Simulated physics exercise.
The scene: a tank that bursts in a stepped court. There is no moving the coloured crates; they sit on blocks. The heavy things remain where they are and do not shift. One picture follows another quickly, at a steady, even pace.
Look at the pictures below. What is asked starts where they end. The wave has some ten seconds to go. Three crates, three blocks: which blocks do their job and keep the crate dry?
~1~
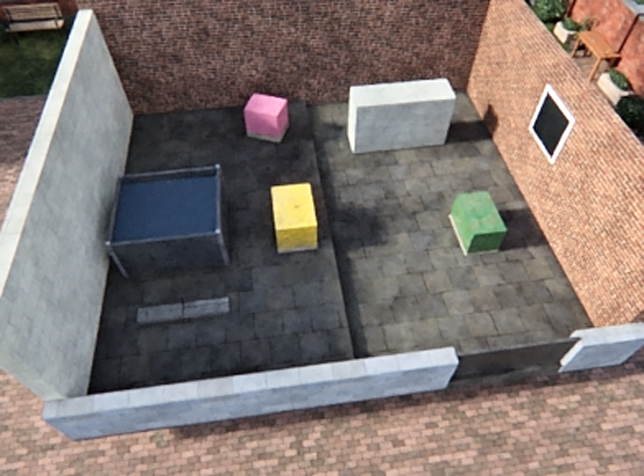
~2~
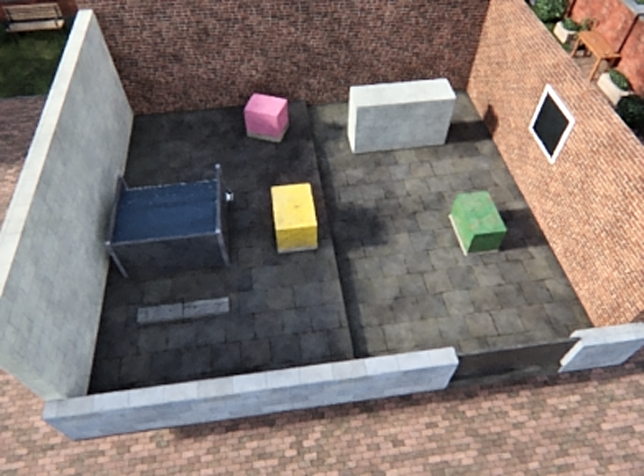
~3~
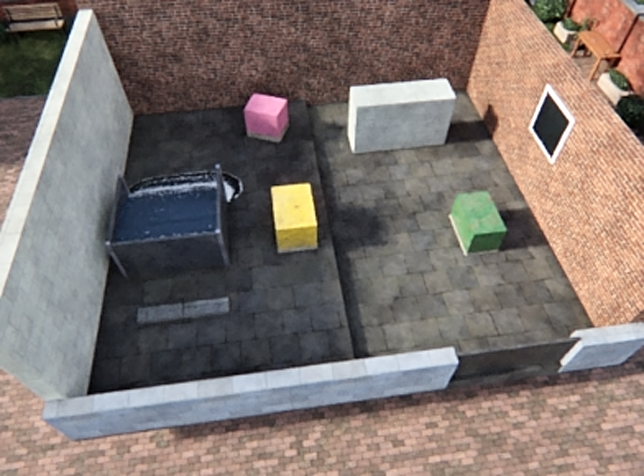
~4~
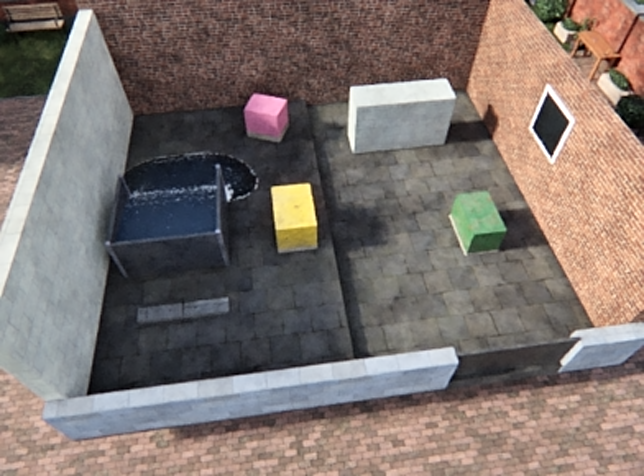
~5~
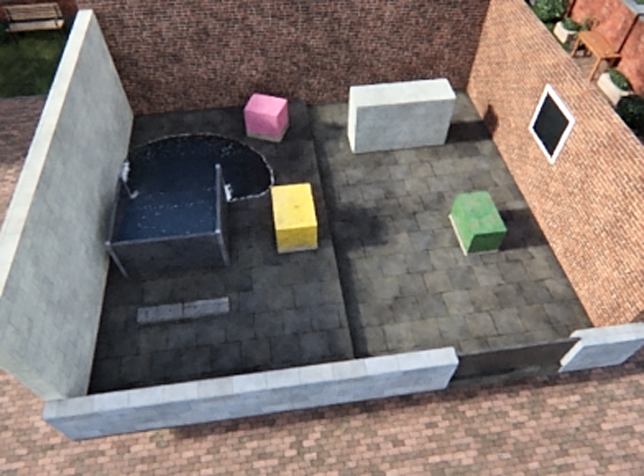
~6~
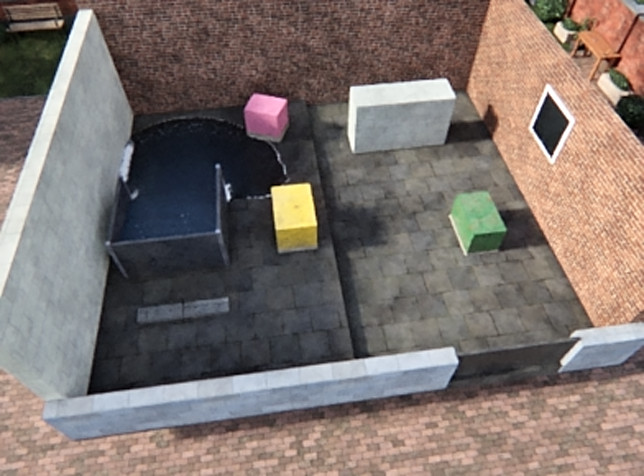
The yellow crate will have water on it; the pink crate will have water on it; the green crate will have water on it.
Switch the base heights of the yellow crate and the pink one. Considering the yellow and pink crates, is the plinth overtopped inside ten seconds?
Yellow: Flooded, pink: Flooded.
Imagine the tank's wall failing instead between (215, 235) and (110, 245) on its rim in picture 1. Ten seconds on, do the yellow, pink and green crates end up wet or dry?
In my view the yellow crate gets reached; as for the pink crate, it is never reached; the green crate gets reached.
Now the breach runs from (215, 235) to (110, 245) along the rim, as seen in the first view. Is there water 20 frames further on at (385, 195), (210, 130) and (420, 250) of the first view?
Spared, then spared, then sodden.
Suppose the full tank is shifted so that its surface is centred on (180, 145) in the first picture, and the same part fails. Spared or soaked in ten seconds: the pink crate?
Result - pink crate gets flooded.
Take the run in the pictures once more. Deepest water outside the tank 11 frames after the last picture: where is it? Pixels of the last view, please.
Close to (147, 142), I'd say.
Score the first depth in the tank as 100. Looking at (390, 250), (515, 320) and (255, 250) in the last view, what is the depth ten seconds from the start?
Going place by place: 4 %, 6 % and 4 %.
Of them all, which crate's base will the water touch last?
I'd go with the green-painted one.
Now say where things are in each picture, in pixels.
The first picture shows still water in the open tank at (168, 206).
In the second picture, water pours out on the open tank's far side and has run to a hidden place.
In the third picture, water pours out on the open tank's far side and has run to (235, 182).
In the fourth picture, water pours out on the open tank's far side and has run to a hidden place.
In the fifth picture, water pours out on the open tank's far side and has run to (155, 143).
In the sixth picture, water pours out on the open tank's far side and has run to (171, 122).
A moment on, water covers 20 % of the floor; the yellow crate not reached, the pink crate water round its plinth, the green crate not reached.
Next, water covers 25 % of the floor; the yellow crate not reached, the pink crate water round its plinth, the green crate not reached.
Then, water covers 35 % of the floor; the yellow crate not reached, the pink crate water round its plinth, the green crate not reached.
Later, water covers 70 % of the floor; the yellow crate water round its plinth, the pink crate water round its plinth, the green crate water round its plinth.
In the end, water covers 90 % of the floor; the yellow crate was topped, the pink crate was topped, the green crate was topped.
